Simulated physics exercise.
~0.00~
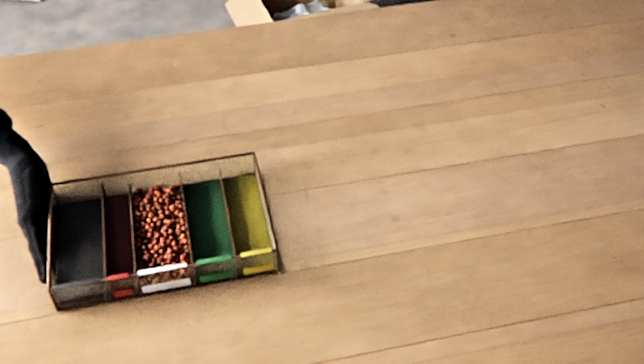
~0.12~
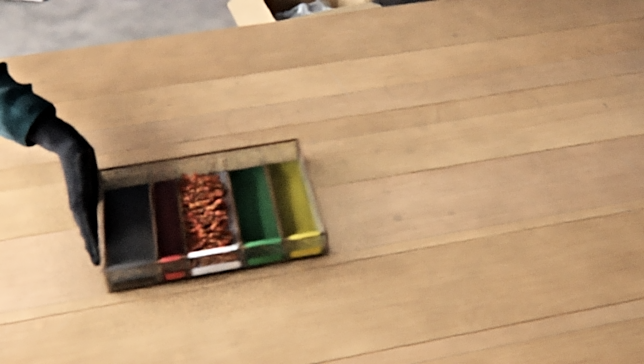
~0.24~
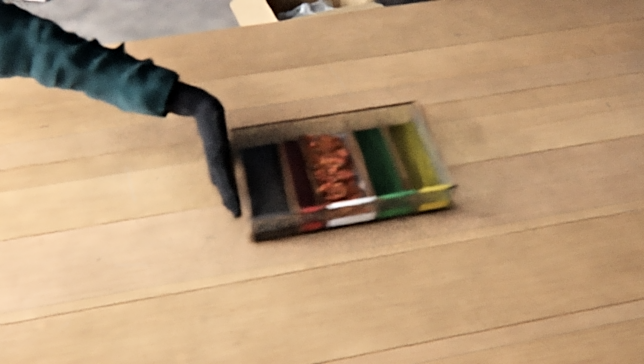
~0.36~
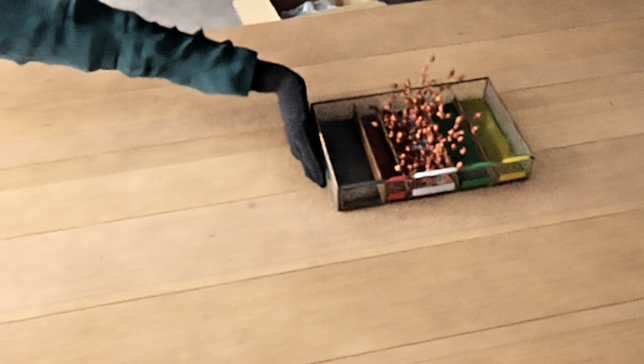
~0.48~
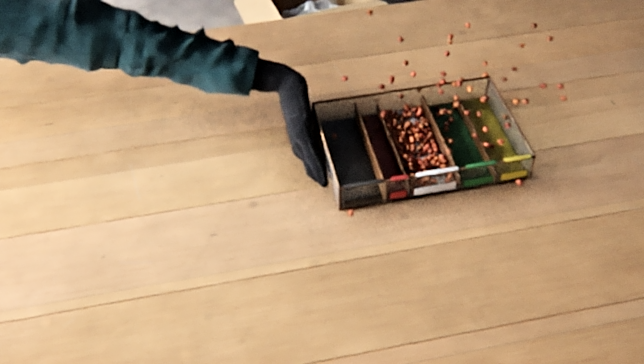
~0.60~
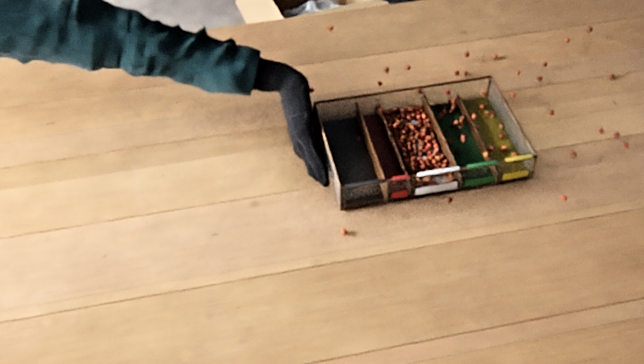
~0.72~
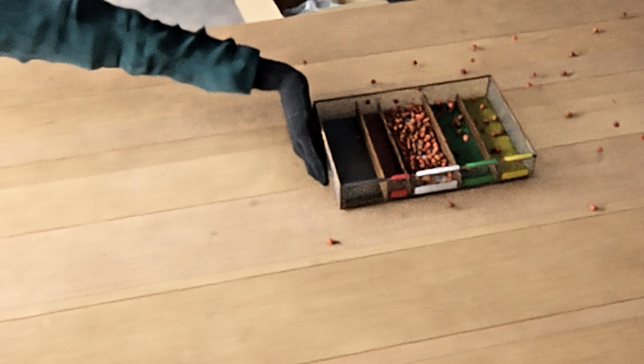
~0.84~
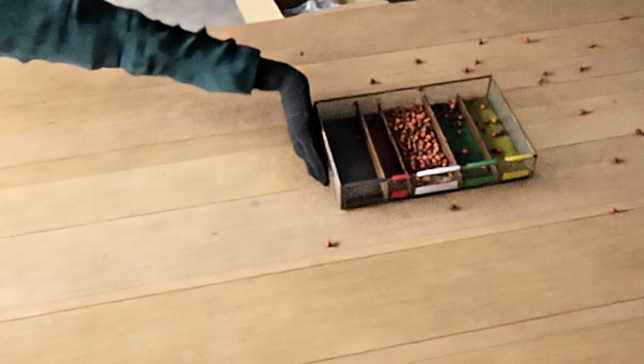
A partitioned tray with reddish-brown pellets in its white-labelled middle section is pushed rightward across a wooden surface by a dark-gloved hand, then stops abruptly; pellets fly up, most landing back in their section, some in the green and yellow ones, others scattered outside.
